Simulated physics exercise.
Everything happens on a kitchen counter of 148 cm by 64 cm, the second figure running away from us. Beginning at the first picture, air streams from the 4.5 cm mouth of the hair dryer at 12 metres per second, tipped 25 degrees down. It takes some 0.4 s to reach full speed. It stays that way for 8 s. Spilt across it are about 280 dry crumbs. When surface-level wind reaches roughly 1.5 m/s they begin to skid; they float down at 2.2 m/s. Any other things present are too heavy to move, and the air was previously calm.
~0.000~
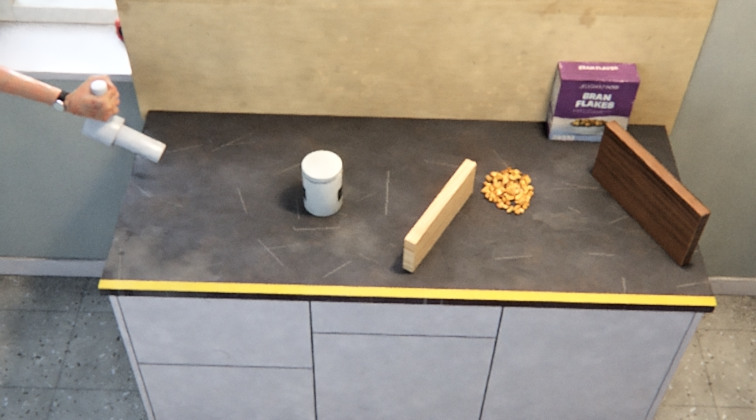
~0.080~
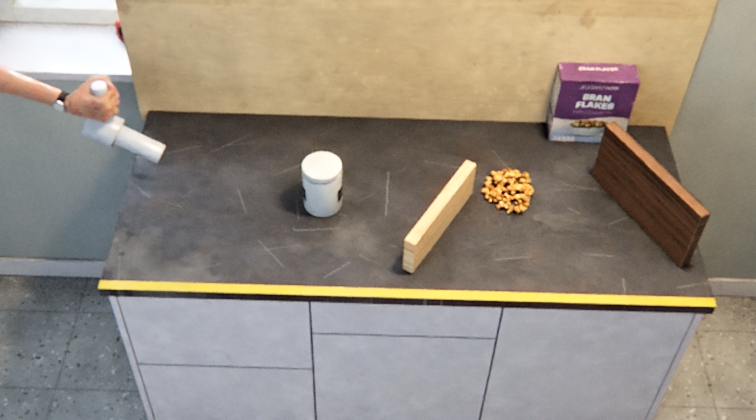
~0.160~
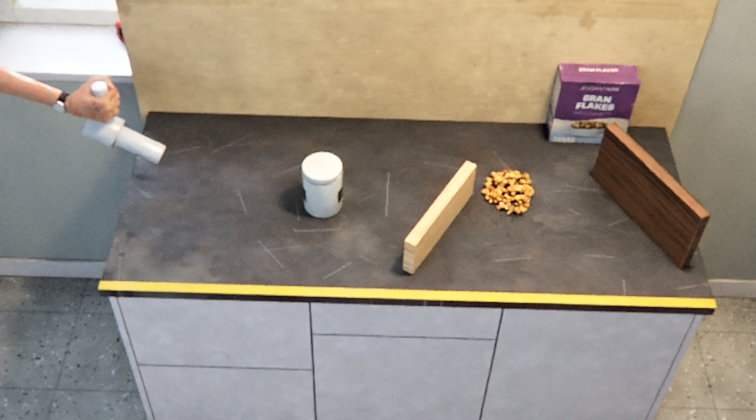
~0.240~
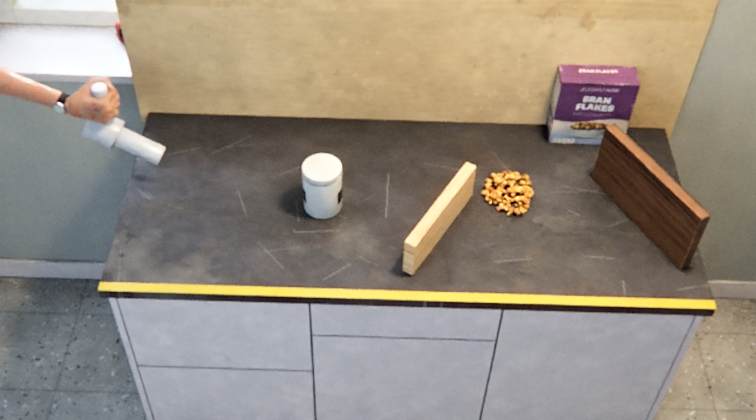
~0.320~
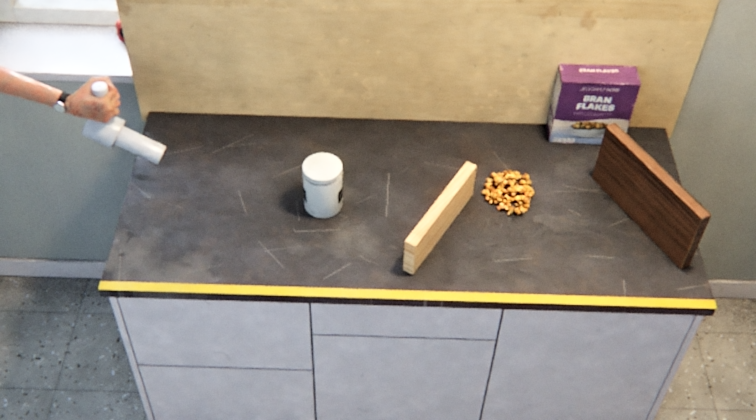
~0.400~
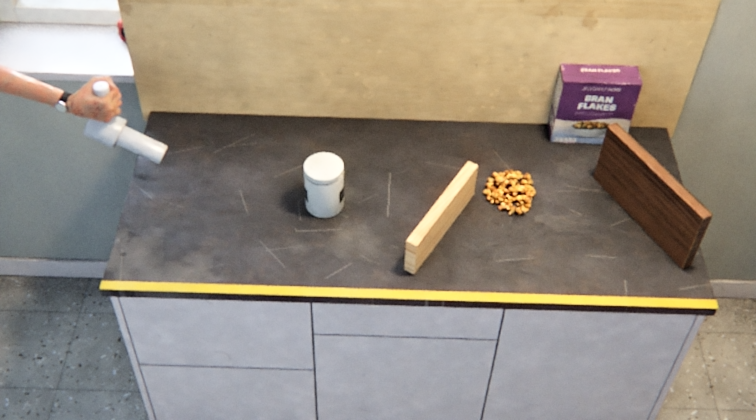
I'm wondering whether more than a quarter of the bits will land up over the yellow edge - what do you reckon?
I'd say no, a quarter at most.
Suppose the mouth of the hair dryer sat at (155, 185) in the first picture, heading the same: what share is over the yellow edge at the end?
It would come out near 0 in a hundred.
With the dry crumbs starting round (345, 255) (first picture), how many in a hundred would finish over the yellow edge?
It would be near 80 %.
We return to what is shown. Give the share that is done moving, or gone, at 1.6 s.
The share is near 40 per cent.
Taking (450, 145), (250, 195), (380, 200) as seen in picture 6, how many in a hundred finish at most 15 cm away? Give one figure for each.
I would say some 0 %, 0 % and 0 % respectively.
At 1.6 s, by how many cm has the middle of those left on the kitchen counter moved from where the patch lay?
About 5 cm.
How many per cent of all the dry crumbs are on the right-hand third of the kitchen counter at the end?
I'd put it at about 60 percent.
After 1.6 s the count stands so, 0 % are over the yellow edge; the middle of those still in play is near (527, 194).
After 2.6 s the count stands so, 0 % are over the yellow edge; the middle of those still in play is near (523, 197).
After 4.4 s the count stands so, 0 % are over the yellow edge; the middle of those still in play is near (523, 197).
After 8.0 s, at the end, 0 % are over the yellow edge; the middle of those still in play is near (523, 197).
